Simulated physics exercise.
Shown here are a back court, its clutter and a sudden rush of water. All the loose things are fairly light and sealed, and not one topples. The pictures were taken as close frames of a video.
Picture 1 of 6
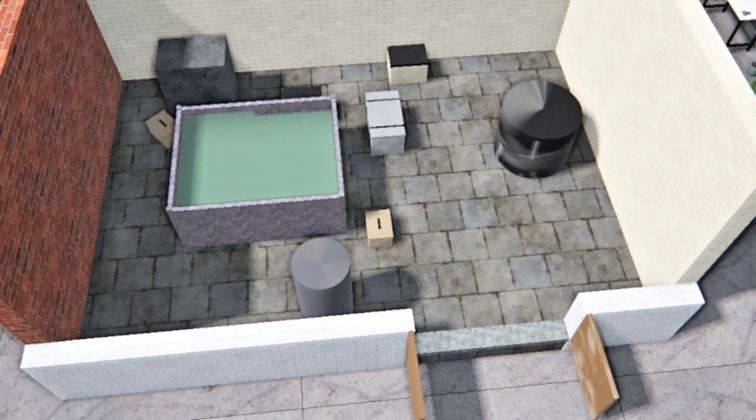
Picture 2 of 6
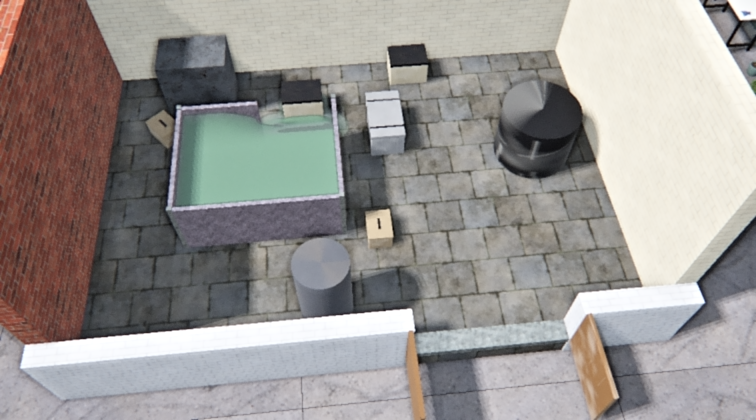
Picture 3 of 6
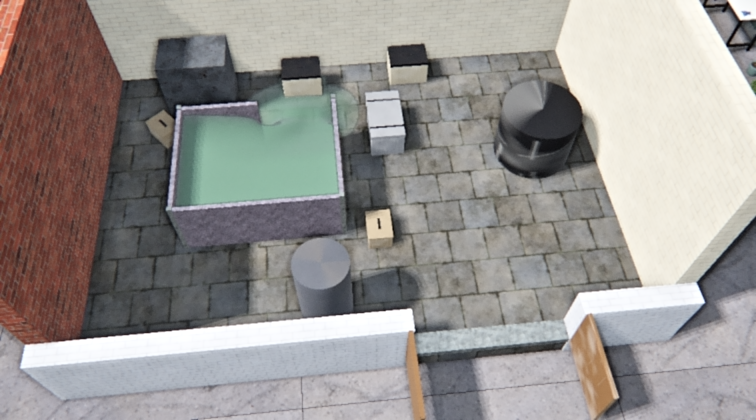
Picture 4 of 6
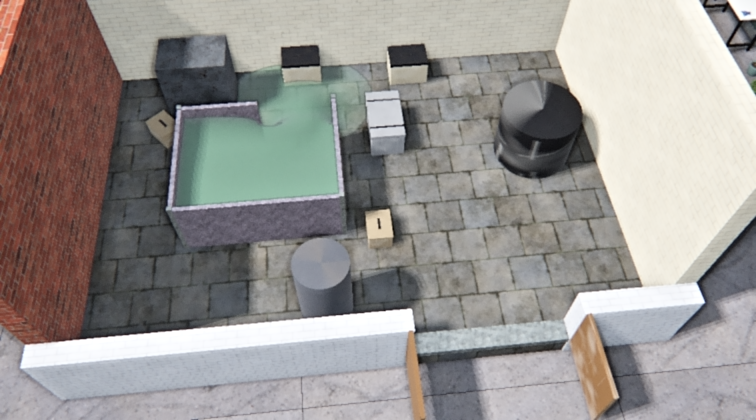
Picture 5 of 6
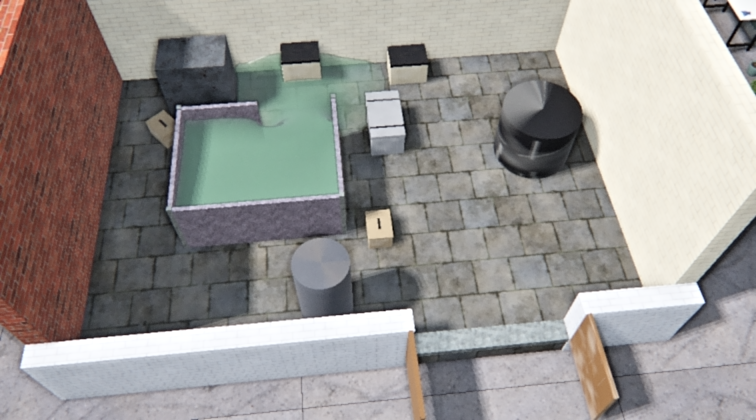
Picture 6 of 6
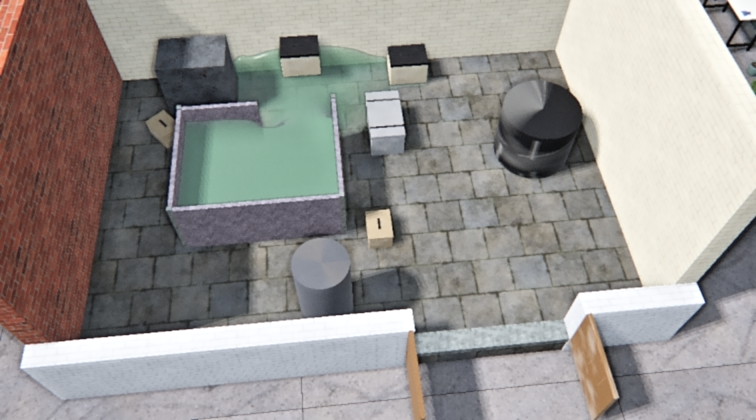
Green water spreading from the back of a walled pool, a black-topped chest shifting toward the rear wall while other objects stay put.
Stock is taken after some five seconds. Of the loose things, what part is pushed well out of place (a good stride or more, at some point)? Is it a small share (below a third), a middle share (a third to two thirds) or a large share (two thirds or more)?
A middle share, a third to two thirds.
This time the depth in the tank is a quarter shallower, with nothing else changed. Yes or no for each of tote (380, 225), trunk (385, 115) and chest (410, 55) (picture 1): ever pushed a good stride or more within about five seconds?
Item by item: Missed the mark, then missed the mark, then cleared the mark.
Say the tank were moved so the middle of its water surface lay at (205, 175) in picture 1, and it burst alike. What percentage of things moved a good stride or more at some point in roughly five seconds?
About 80 %.
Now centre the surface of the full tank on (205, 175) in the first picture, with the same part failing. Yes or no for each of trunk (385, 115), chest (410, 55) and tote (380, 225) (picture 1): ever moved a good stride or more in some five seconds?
Far enough, Far enough, Not far.
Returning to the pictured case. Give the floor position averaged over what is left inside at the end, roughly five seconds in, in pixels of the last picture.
Average floor point: Approx. (357, 147).
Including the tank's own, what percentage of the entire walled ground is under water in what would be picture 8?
It comes to some 25 in a hundred.
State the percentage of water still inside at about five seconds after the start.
I'd estimate some 98 percent of the water stays.
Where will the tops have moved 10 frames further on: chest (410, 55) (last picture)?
I'd expect it around (545, 87).
A moment on, 1 of 5 are well off their spots; 1 afloat.
Next, 2 of 5 are well off their spots; 2 afloat.
Later, 2 of 5 are well off their spots; 2 afloat.
In the end, 3 of 5 are well off their spots, and 3 have been at some point; 2 afloat.
